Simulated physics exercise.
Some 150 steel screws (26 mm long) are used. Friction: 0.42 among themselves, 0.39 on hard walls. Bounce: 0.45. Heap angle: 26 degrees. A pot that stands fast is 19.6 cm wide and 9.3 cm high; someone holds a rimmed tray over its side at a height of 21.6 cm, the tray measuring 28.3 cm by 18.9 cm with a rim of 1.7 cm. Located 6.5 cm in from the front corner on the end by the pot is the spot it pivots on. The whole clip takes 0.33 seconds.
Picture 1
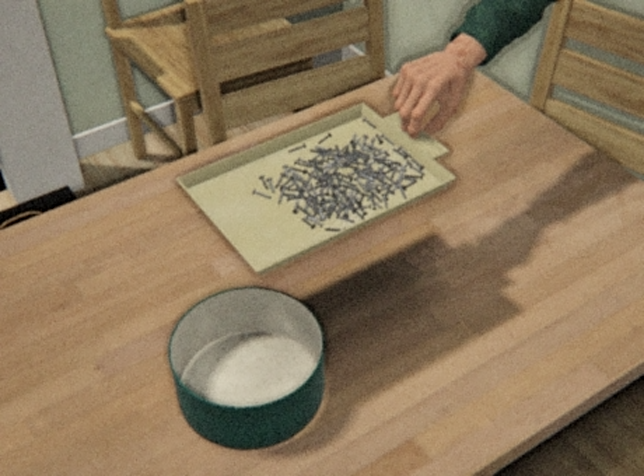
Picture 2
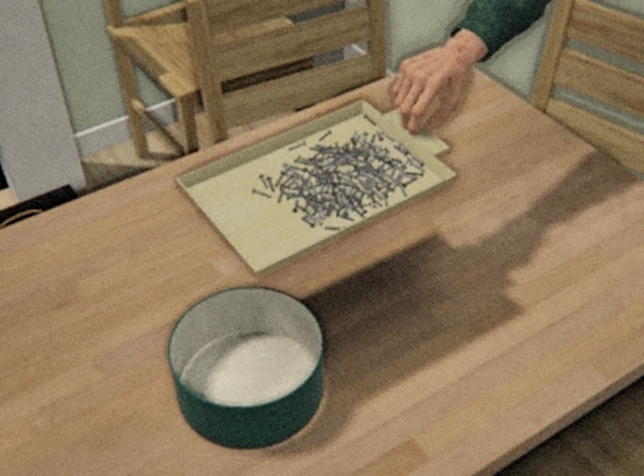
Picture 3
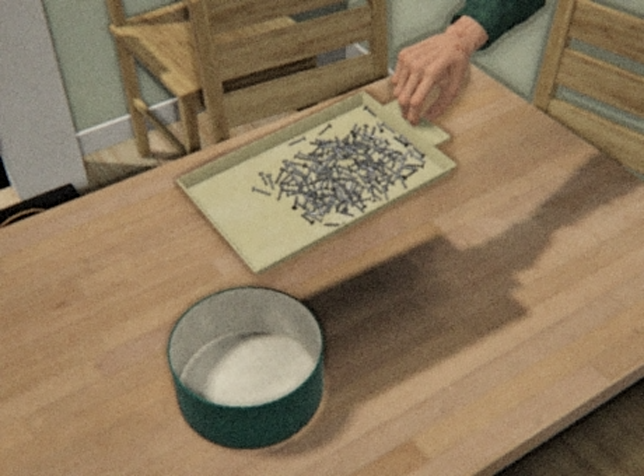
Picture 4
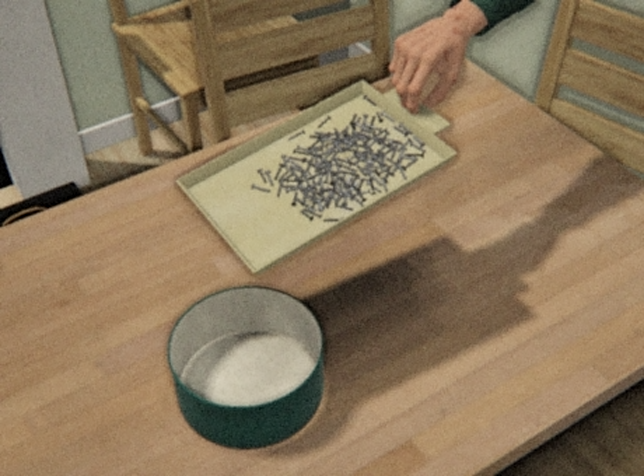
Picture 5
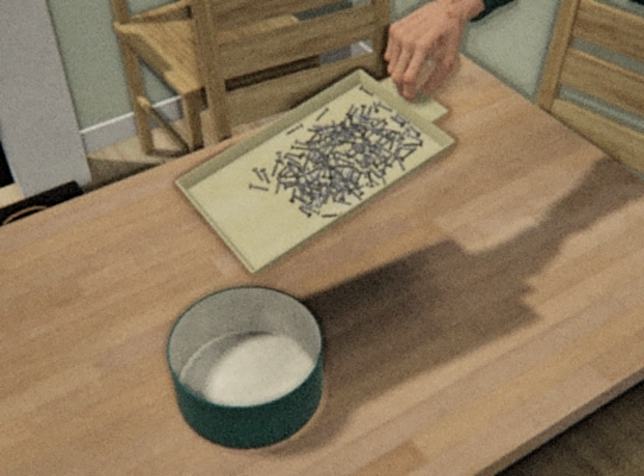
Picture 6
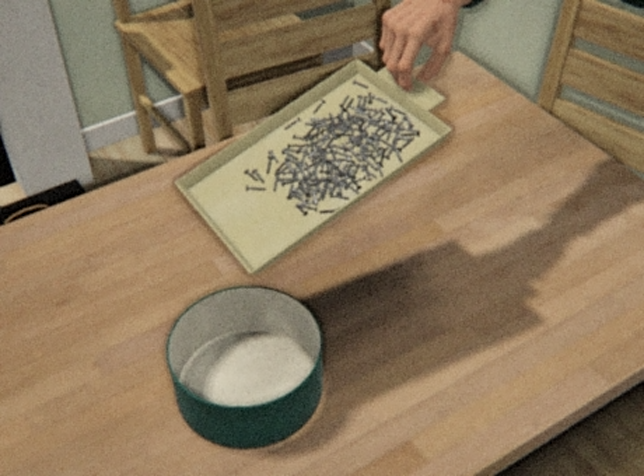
In this clip, a hand holds a pale rimmed tray of small metal screws above a wooden table near a green pot, then gradually raises the handle end so the tray slants, while the screws shift only slightly.
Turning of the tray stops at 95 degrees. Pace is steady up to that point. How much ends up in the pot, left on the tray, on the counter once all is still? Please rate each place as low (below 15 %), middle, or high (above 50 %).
Pot: Middle, left on the tray: Low, counter: High.
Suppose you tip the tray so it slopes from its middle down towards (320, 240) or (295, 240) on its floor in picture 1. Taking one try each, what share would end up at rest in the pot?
Some 70 and 100 per cent.
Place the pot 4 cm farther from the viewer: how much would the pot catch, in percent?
60 per cent.
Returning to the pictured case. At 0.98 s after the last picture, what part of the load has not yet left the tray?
Some 25 per cent of the load.
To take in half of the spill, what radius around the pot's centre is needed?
18 cm.
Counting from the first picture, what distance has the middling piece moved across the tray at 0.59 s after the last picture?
It has moved some 19 cm from its start.
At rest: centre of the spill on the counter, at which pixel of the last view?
The spill is centred close to (162, 321).
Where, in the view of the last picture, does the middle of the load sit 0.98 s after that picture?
I reckon close to (195, 332).
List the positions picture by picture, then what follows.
The first picture shows tray tilt 0 degrees, front corners at (259, 265) and (447, 177); middle of the pieces at (344, 176); pot at (246, 343).
The second picture shows tray tilt 1 degrees, front corners at (258, 265) and (448, 173); middle of the pieces at (344, 174).
The third picture shows tray tilt 4 degrees, front corners at (257, 265) and (448, 164), lowest corner left back; middle of the pieces at (344, 168).
The fourth picture shows tray tilt 9 degrees, front corners at (256, 265) and (448, 152), lowest corner left back; middle of the pieces at (344, 161).
The fifth picture shows tray tilt 13 degrees, front corners at (254, 265) and (445, 141), lowest corner left back; middle of the pieces at (341, 154).
The sixth picture shows tray tilt 17 degrees, front corners at (253, 265) and (442, 130), lowest corner left back; middle of the pieces at (333, 154); pot at (244, 343).
Then, 0.59 s after the last picture, tilt 54 degrees; the tray holds 70 %, the pot 0 %.
Then, 0.98 s after the last picture, tilt 78 degrees; the tray holds 25 %, the pot 25 %.
Then, 1.46 s after the last picture, tilt 95 degrees; the tray holds 0 %, the pot 40 %.
In the end, pot 40 %, tray 0 %, counter 60 %.
